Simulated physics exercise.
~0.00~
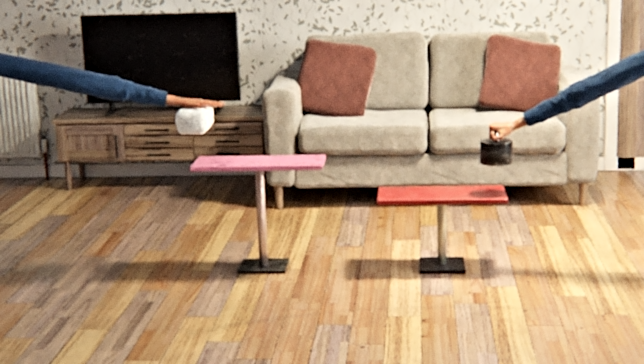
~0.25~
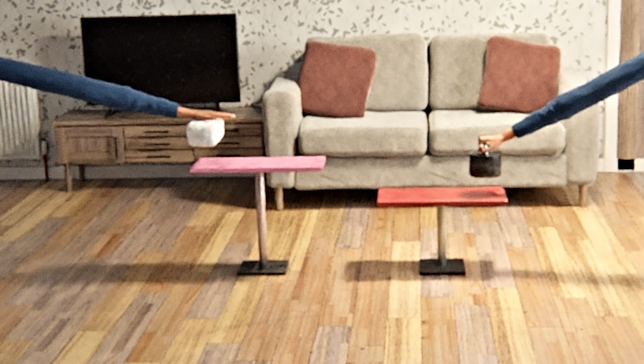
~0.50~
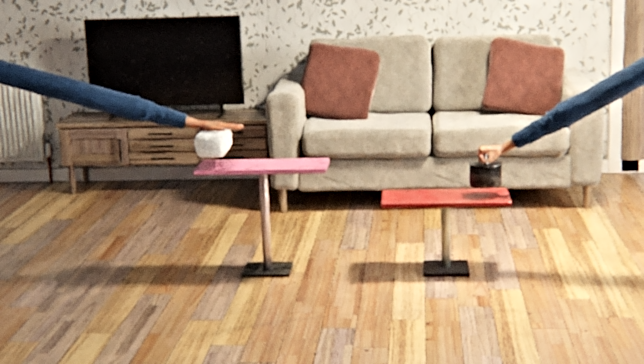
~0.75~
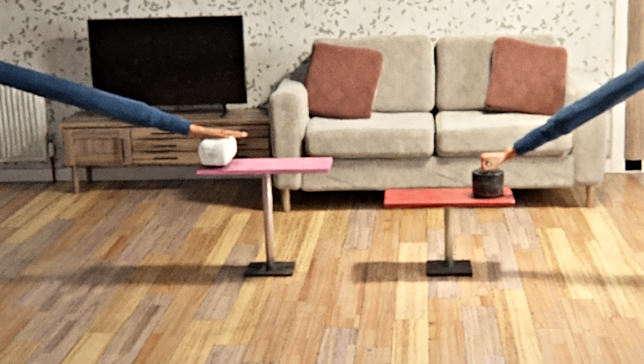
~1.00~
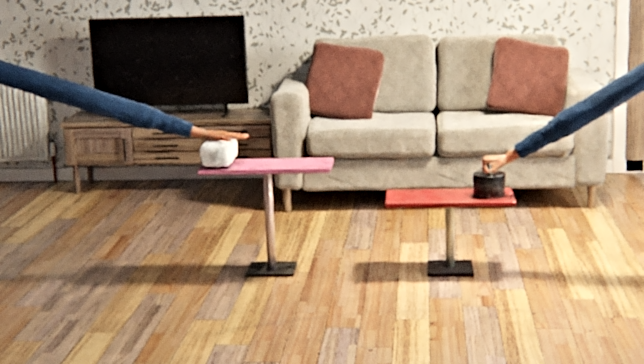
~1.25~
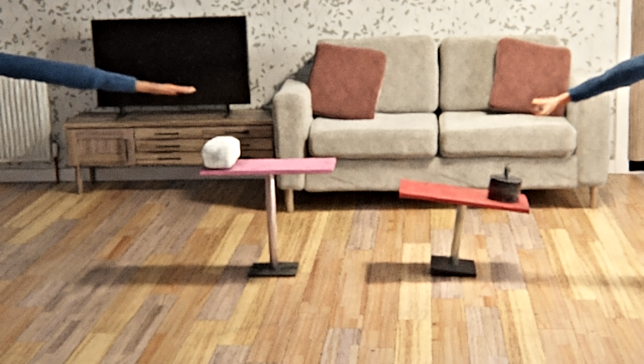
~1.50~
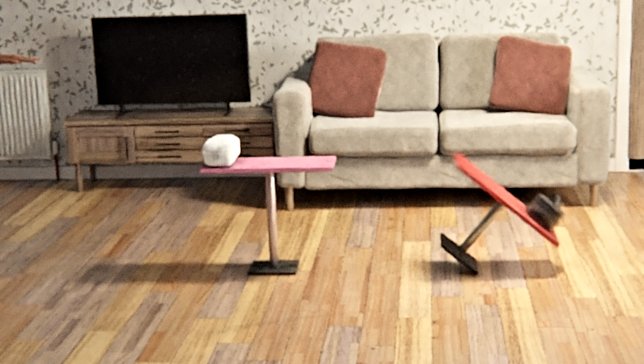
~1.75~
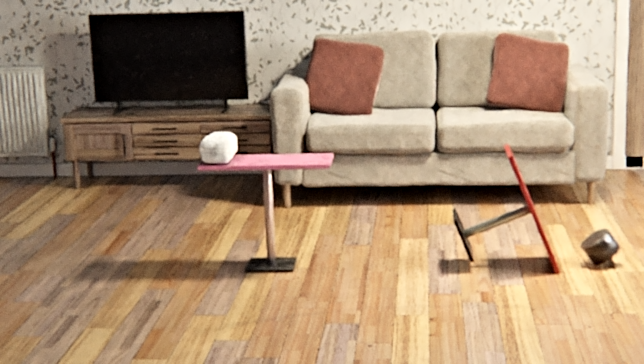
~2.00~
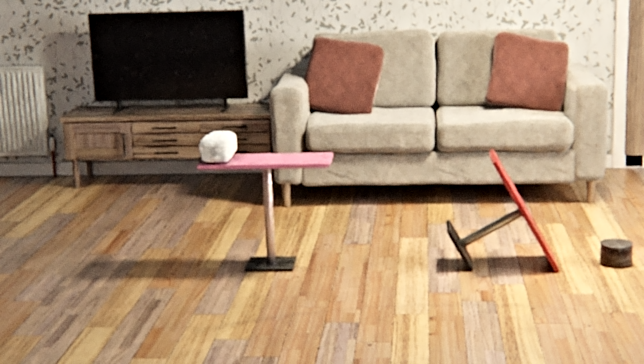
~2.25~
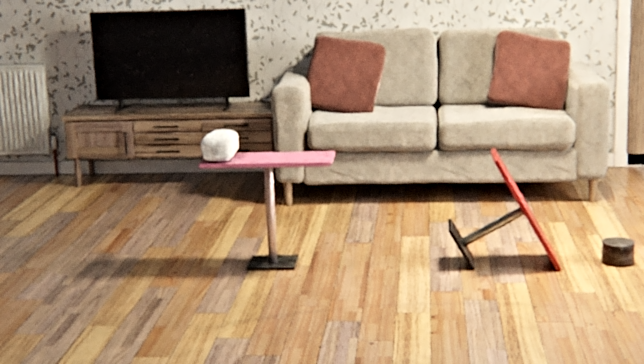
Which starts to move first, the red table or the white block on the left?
The white block on the left moves first, as it is being lowered towards the pink stand while the red table is still standing still.
